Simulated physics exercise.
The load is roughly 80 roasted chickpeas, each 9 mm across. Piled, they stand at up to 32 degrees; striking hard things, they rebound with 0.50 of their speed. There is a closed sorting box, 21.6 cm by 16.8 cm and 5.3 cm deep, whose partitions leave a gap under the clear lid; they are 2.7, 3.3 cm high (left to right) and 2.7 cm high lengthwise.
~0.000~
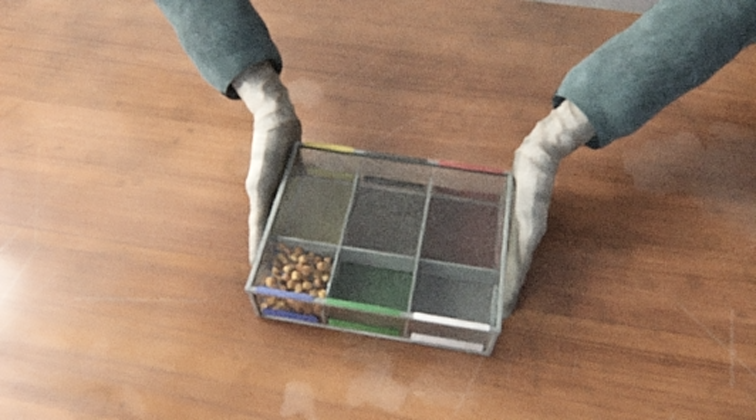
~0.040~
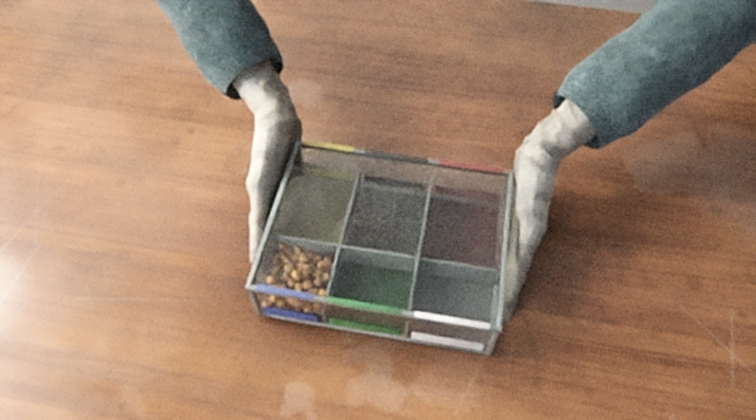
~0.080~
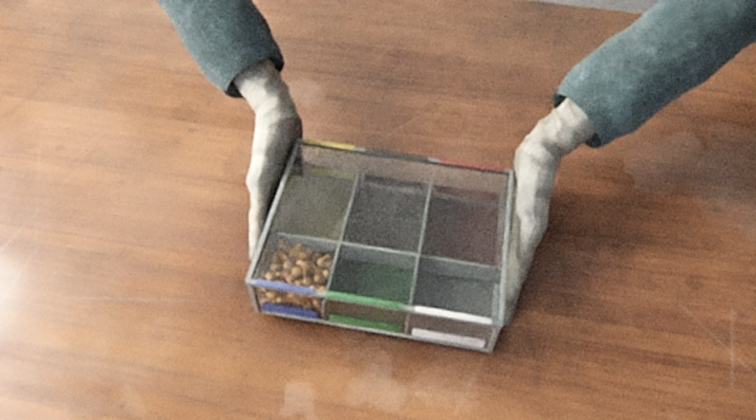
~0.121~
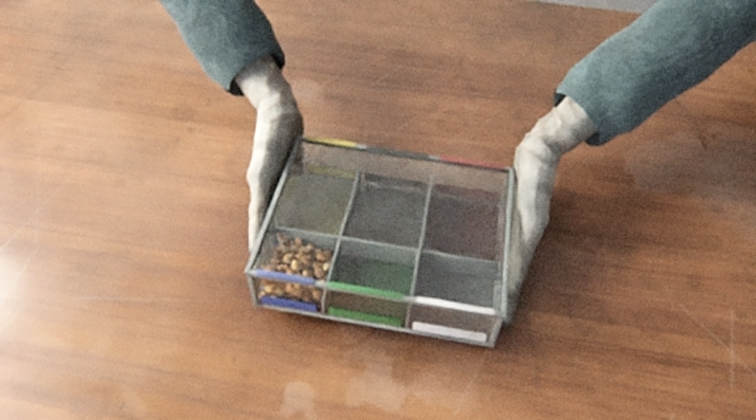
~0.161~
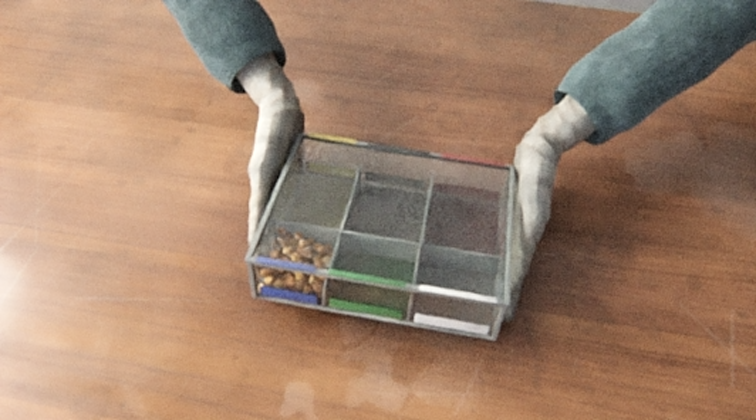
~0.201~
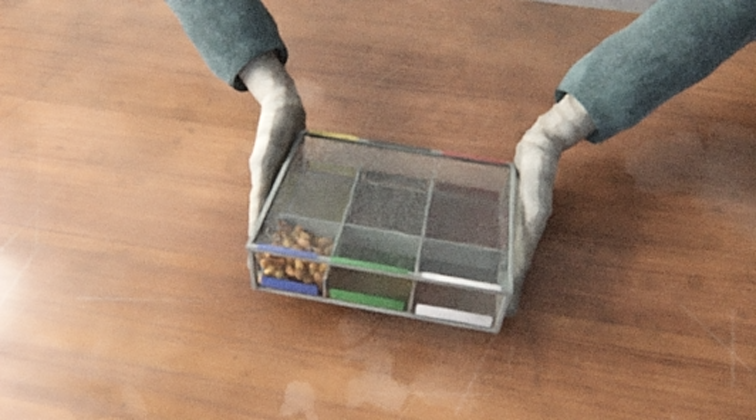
On a wooden table, two hands gradually tilt a clear divided box of roasted chickpeas backward.
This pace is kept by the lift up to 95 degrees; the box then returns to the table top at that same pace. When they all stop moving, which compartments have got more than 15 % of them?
Once they stop: Red compartment has not, blue compartment has, green compartment has not, yellow compartment has, white compartment has not, black compartment has.
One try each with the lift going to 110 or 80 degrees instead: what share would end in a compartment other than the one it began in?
Some 100 and some 30 per cent, respectively.
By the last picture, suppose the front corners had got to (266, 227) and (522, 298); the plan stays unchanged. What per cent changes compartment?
It comes to around 95 per cent in that case.
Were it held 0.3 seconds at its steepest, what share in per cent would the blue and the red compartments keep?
Then, in per cent: Blue 30; red 0.
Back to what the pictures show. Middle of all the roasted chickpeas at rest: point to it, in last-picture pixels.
Est. centre at rest: (341, 189) px.
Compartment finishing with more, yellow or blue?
Result: Yellow has more.
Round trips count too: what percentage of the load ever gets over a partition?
The share comes out near 75 per cent.
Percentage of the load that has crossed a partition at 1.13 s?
At that instant it's around 20 per cent.
After 1.13 s, tilt 95 degrees; blue 80 %, yellow 15 %, black 5 %.
After 1.75 s, tilt 42 degrees; blue 25 %, yellow 50 %, black 25 %.
After 2.41 s, tilt 0 degrees; blue 25 %, yellow 50 %, black 25 %.
At rest (3.1 s), red 0 %, blue 25 %, green 0 %, yellow 45 %, white 0 %, black 25 %.
